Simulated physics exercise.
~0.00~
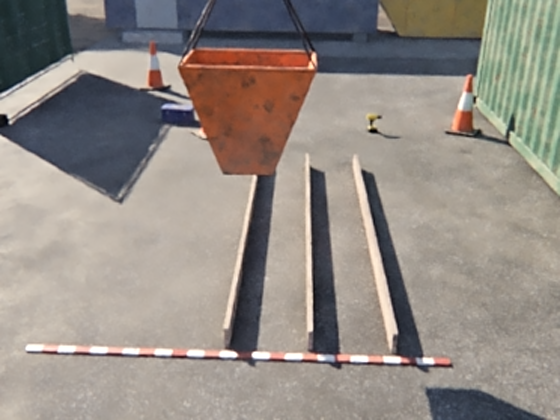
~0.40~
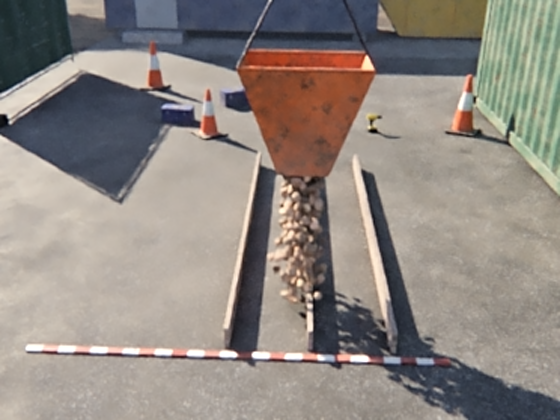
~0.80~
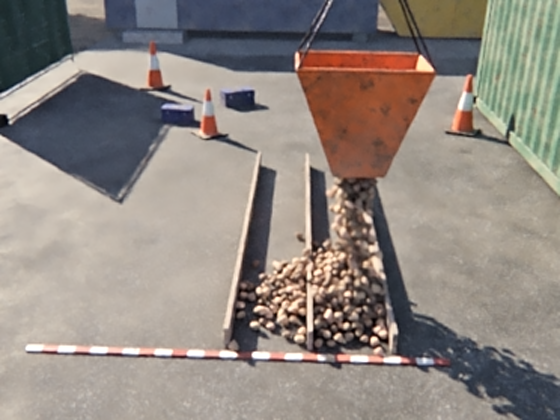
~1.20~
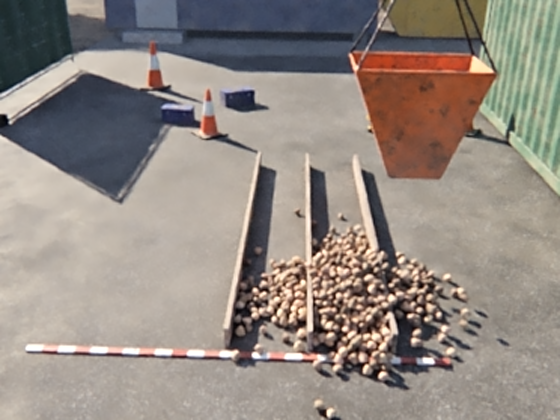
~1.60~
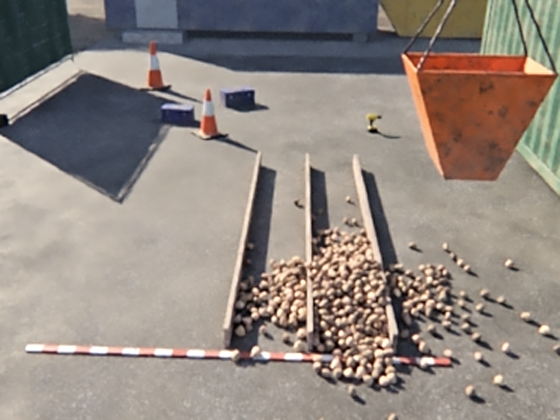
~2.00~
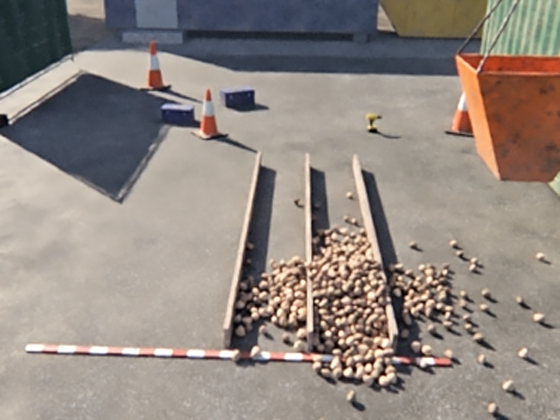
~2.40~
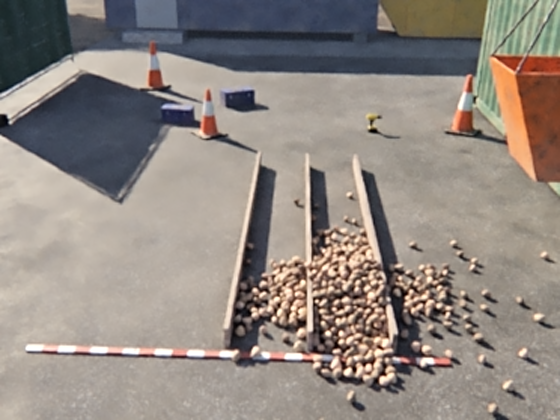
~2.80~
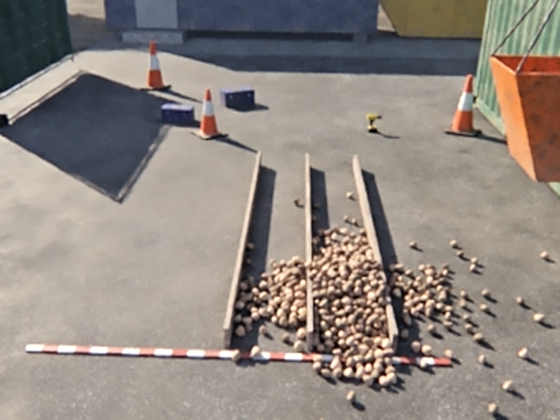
In this clip, an orange skip hanging from cables moves right above three boards on tarmac, pouring out rounded stones until it is empty, then stops at the right edge. Most stones lie in the right bay, with smaller amounts in the left bay and scattered beyond the right board.
